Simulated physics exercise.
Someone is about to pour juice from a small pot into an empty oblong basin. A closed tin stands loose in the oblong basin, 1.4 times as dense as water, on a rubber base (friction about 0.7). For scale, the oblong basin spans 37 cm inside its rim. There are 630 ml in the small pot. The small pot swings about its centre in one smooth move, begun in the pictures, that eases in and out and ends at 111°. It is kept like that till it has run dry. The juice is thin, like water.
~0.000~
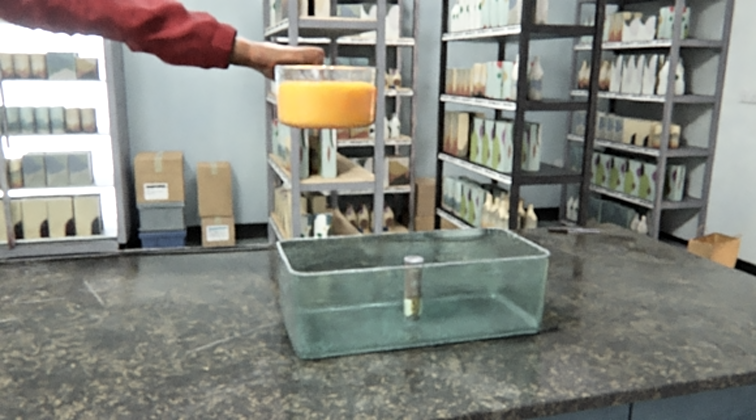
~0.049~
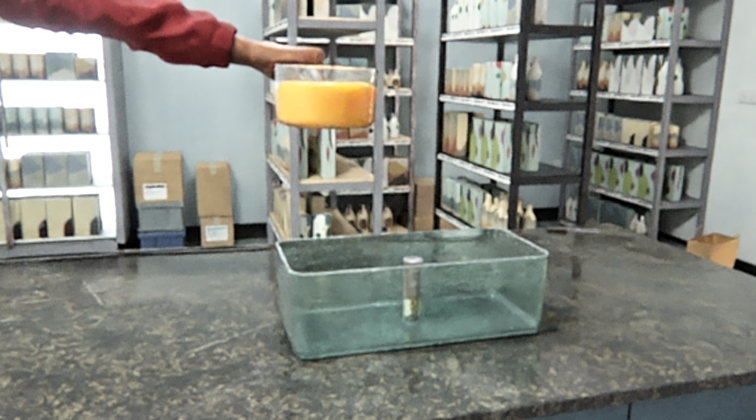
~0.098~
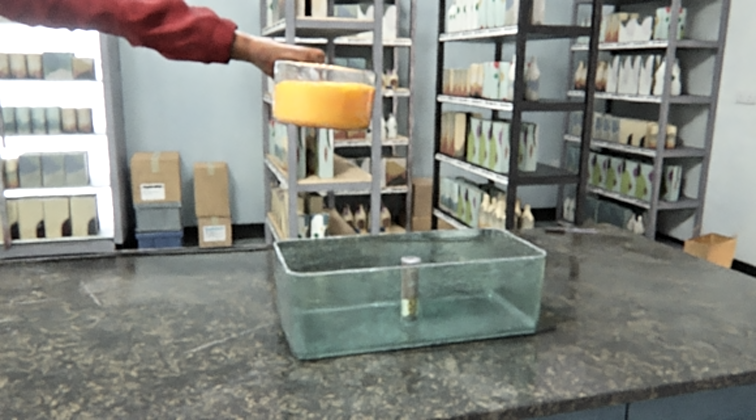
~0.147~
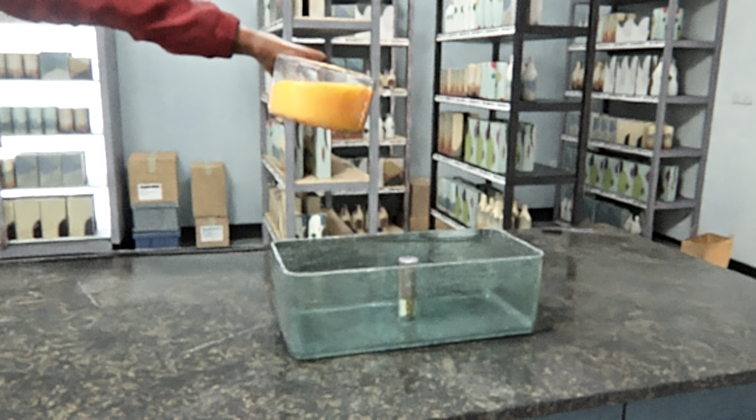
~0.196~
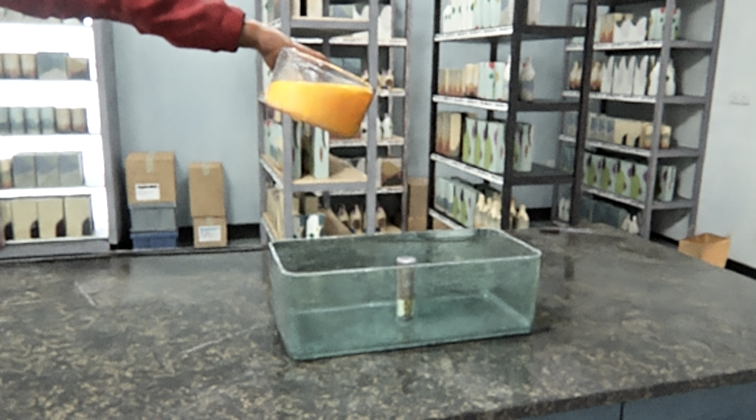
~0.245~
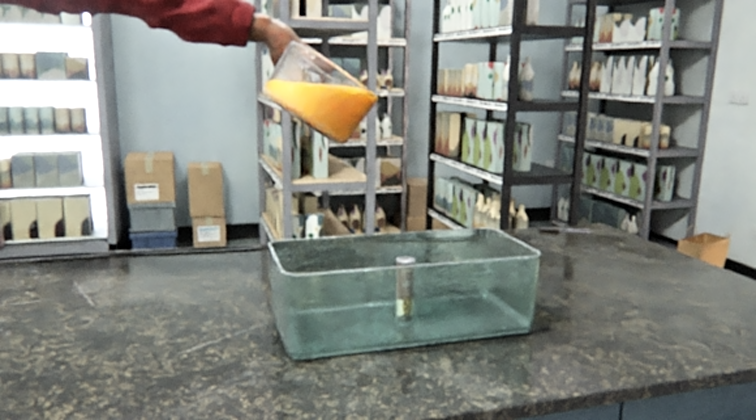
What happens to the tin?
It topples.
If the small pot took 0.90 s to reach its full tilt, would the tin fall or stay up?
The tin stays up.
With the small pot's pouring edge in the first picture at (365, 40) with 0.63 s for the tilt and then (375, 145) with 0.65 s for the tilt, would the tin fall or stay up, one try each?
First it goes over; then it goes over.
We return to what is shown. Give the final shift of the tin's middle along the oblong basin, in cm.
About 7.5 cm.
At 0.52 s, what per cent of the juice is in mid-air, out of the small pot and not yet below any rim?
Some 60 per cent.
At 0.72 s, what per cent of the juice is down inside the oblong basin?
About 84 per cent.
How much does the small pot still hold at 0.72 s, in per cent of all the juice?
About 4 per cent.
By 0.52 s the tilt is 100° and 26 per cent is still to pour; the tin stands where it began.
By 0.72 s the tilt is 111° and 4 per cent is still to pour; the tin stands where it began.
By 0.92 s the tilt is 111° and 0 per cent is still to pour; the tin leans 24°.
By 1.15 s the tilt is 111° and 0 per cent is still to pour; the tin lies on its side.
At rest the tin lies on its side.
